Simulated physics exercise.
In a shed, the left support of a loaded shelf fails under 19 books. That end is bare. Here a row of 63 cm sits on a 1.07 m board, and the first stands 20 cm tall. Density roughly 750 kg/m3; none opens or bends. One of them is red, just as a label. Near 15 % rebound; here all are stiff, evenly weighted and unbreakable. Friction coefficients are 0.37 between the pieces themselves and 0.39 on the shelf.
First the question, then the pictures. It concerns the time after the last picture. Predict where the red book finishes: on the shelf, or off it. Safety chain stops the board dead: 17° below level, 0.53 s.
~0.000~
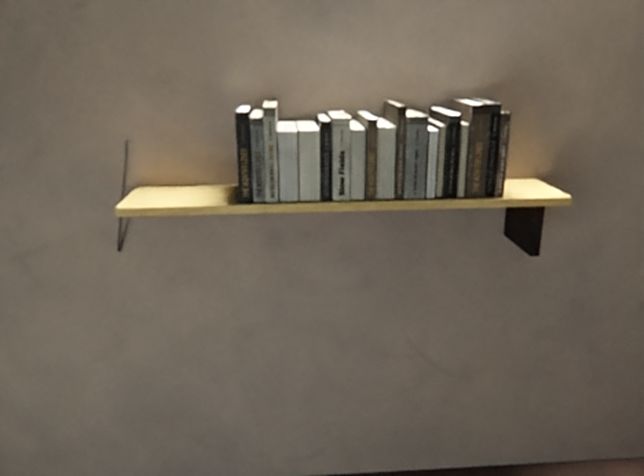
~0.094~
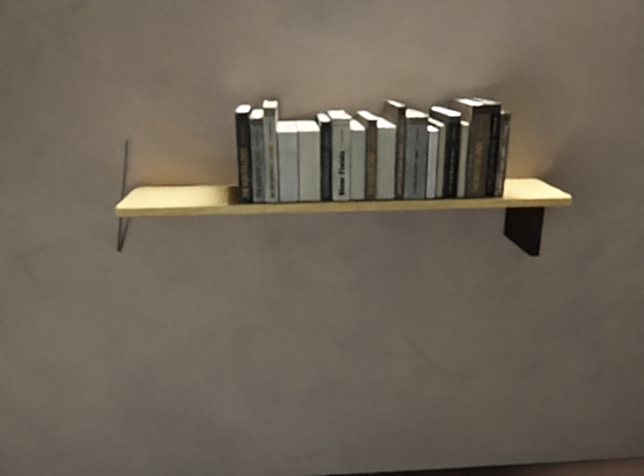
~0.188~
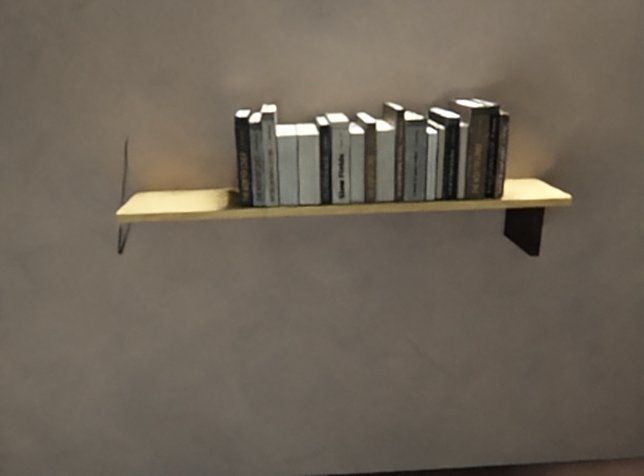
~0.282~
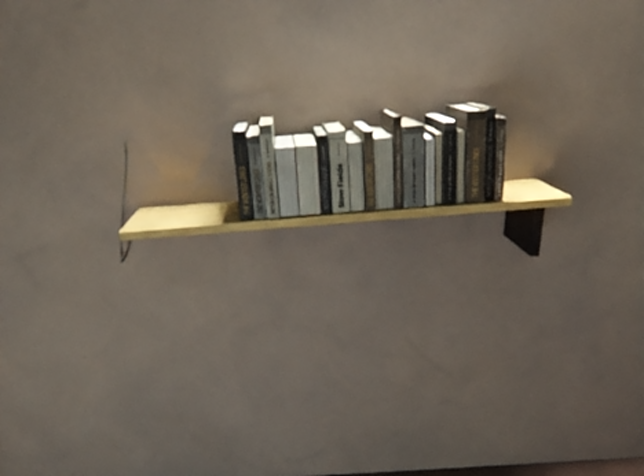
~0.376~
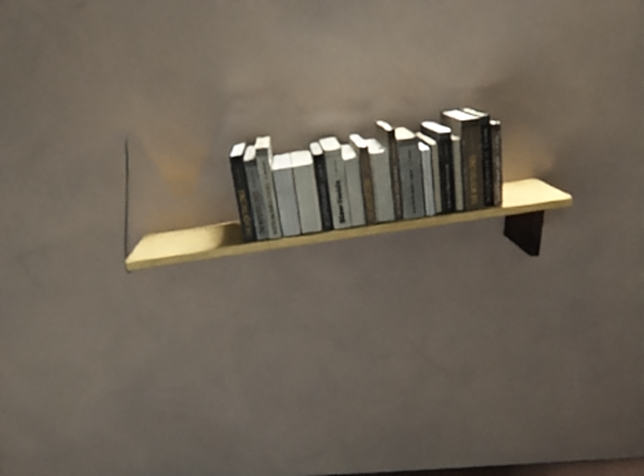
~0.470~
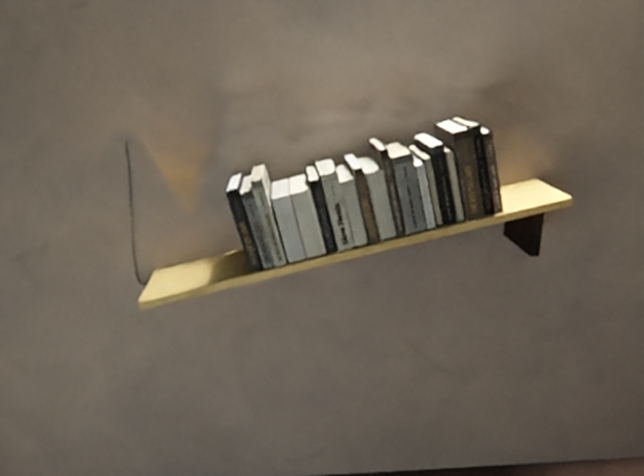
The red book finishes on the shelf.
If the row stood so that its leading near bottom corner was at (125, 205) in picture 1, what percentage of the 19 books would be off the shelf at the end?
With that placement, 40 in a hundred.
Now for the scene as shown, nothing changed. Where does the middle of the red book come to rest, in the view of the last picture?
Look near (179, 284) in the last frame.
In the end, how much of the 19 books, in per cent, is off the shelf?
About 15% of them.
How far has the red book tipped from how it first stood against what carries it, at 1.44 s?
Something like 60°, give or take.
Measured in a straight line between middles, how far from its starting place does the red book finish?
Start and end are some 45 cm apart.
By 0.53 s, none of the 19 books off the shelf, 6 disturbed; red book unmoved.
By 0.76 s, none of the 19 books off the shelf, 19 disturbed; red book tilted 27°.
By 1.14 s, none of the 19 books off the shelf, 19 disturbed; red book on its side.
By 1.44 s, 3 of the 19 books off the shelf; red book on its side.
When it is over (1.9 s), 3 of the 19 books off the shelf; red book on its side. In pixels of the last frame, middles, red book near (179, 284).
